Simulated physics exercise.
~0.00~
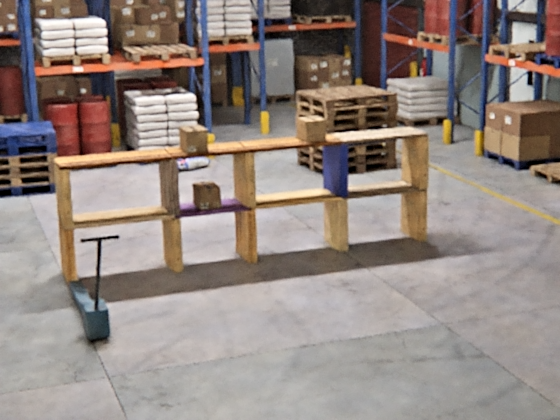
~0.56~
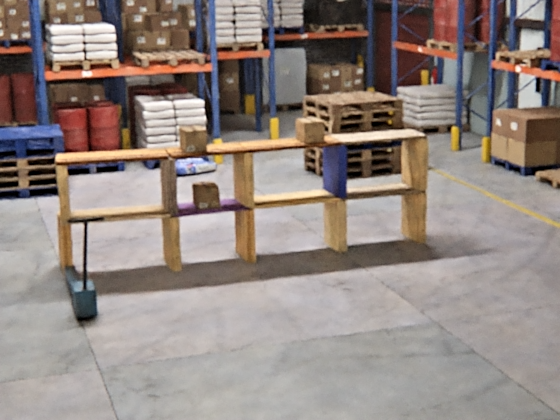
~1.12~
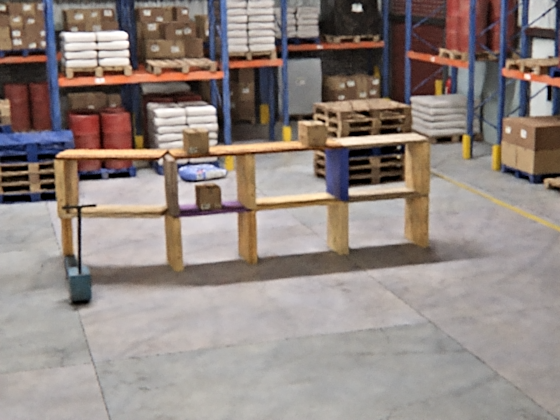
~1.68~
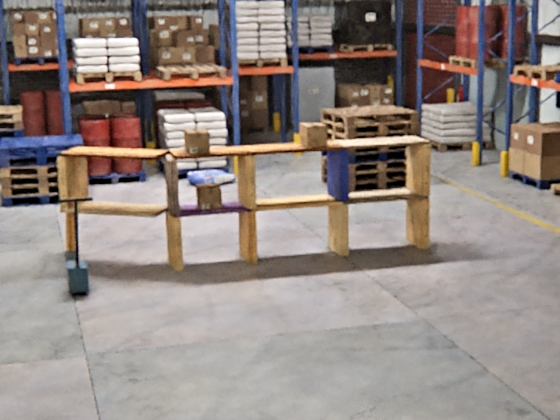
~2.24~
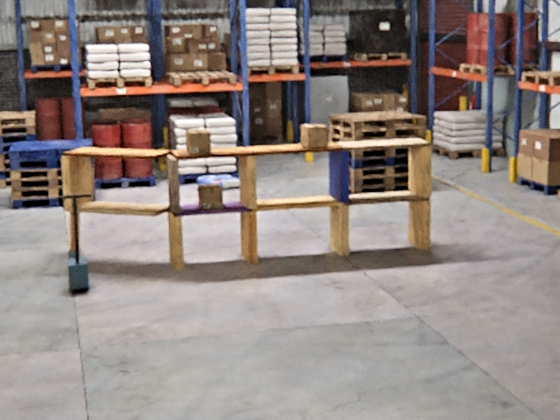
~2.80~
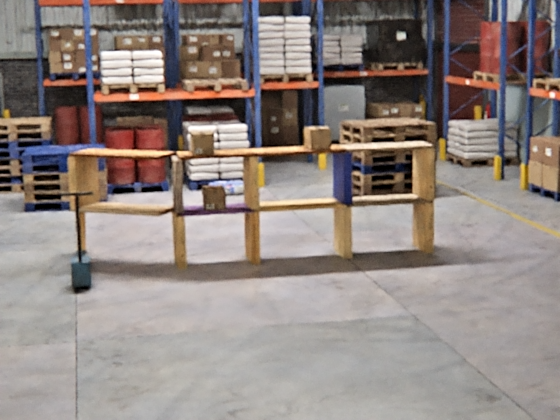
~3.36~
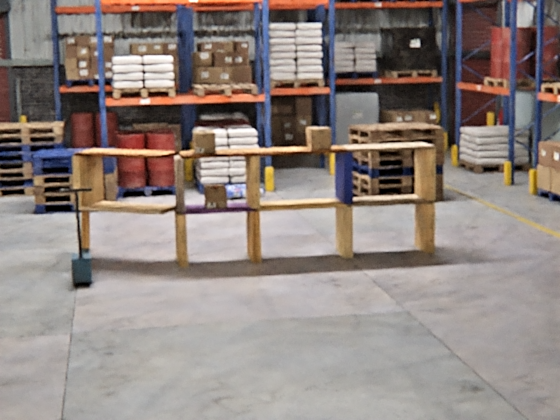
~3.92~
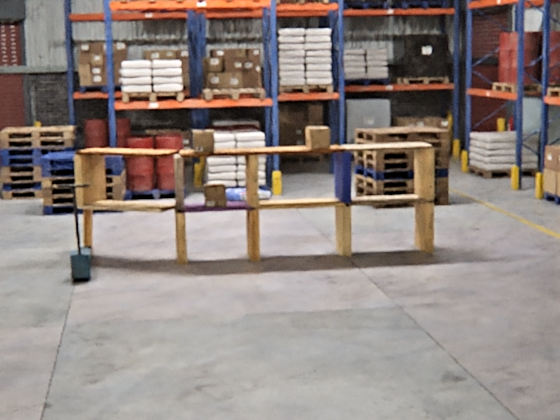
At the start, a long two-tier shelf of timber slabs and loose boards stands on a warehouse floor, with a few small cartons on it, a purple board low down and a blue upright toward the right. A narrow teal jack with a tall handle sits in front of the left end. As the view drifts sideways, the jack slides away from the viewer and pushes in at the base of the leftmost upright. The left end shifts slightly, its boards sitting a little askew. The jack then stops, and the shelf stays standing with its cartons still in place.
